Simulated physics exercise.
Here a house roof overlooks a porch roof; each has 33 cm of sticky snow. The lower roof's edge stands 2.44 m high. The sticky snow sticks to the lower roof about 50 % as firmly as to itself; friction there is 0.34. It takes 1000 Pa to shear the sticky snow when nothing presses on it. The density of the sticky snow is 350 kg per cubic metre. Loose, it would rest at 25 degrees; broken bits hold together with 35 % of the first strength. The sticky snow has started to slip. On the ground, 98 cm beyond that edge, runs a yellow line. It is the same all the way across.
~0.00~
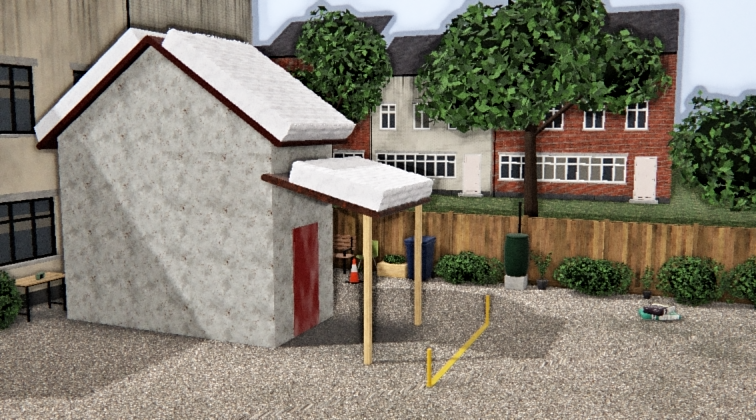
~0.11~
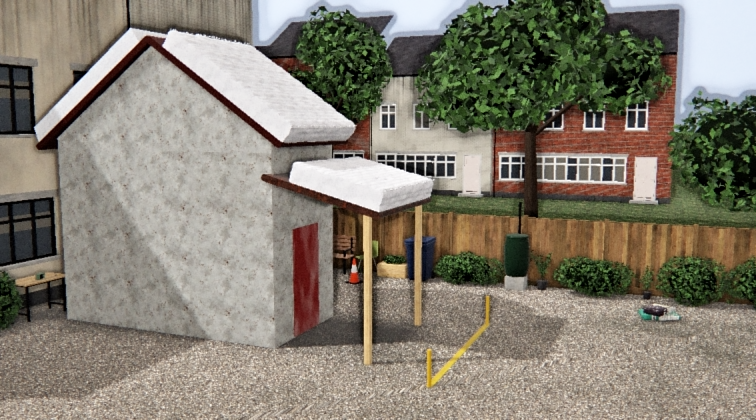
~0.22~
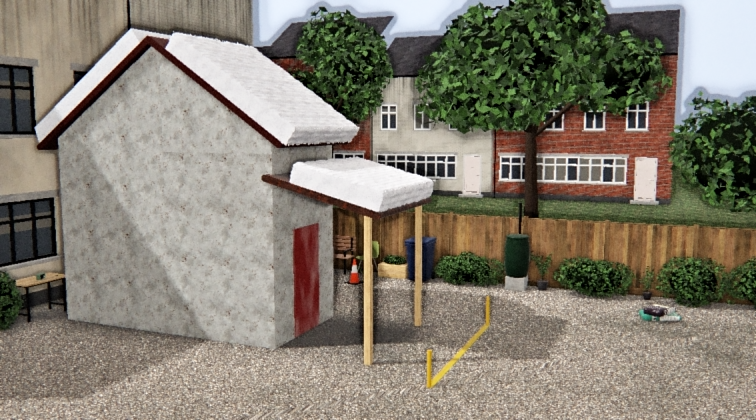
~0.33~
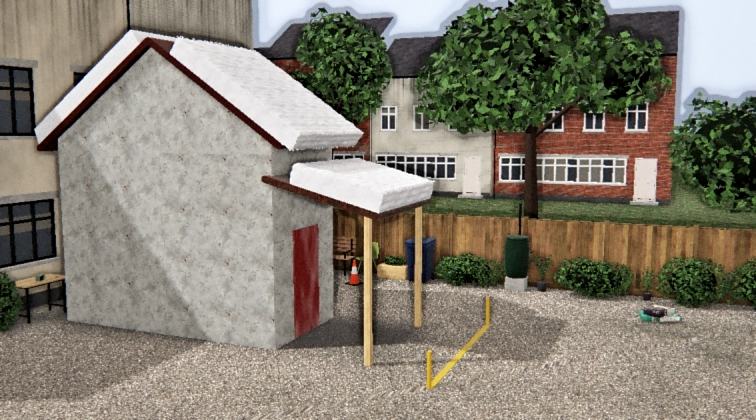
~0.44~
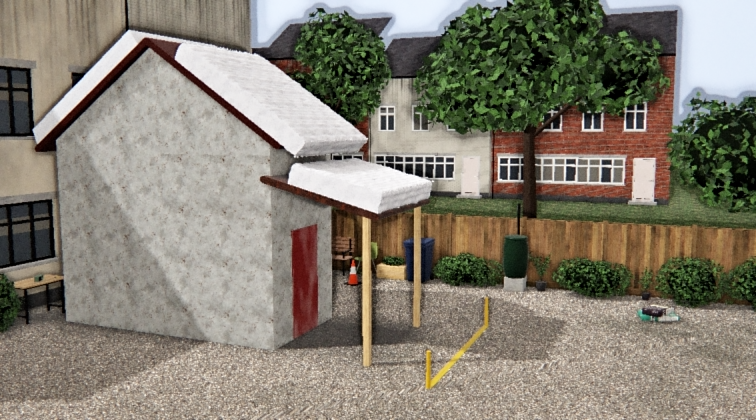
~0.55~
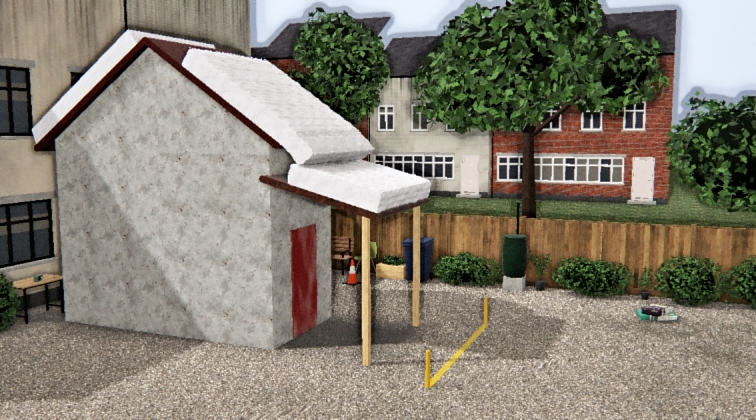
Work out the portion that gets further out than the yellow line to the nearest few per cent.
Expect roughly 29 %.
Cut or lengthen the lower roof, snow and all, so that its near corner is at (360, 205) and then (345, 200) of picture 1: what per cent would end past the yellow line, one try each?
In that order: 35 %, 45 %.
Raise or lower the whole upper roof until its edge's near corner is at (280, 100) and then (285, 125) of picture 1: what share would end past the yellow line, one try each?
In that order: 60 %, 45 %.
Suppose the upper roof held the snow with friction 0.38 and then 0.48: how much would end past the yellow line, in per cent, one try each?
In that order: 8 %, 0 %.
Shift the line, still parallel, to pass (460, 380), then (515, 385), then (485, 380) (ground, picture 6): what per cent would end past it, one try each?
In turn about 22 %, 5 %, 14 %.
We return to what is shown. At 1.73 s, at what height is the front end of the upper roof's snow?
Roughly 1.6 m.
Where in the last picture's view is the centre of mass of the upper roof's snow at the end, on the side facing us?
Near (398, 266).
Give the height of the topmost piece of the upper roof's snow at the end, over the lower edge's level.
Roughly 1.0 m.
After 1.09 s, none is below the lower edge and 0 % is past the line.
After 1.73 s, 11 % is below the lower edge and 2 % is past the line.
After 2.36 s, 50 % is below the lower edge and 21 % is past the line.
After 3.00 s, 51 % is below the lower edge and 29 % is past the line.
After 3.50 s, at the end, 51 % is below the lower edge and 29 % is past the line.
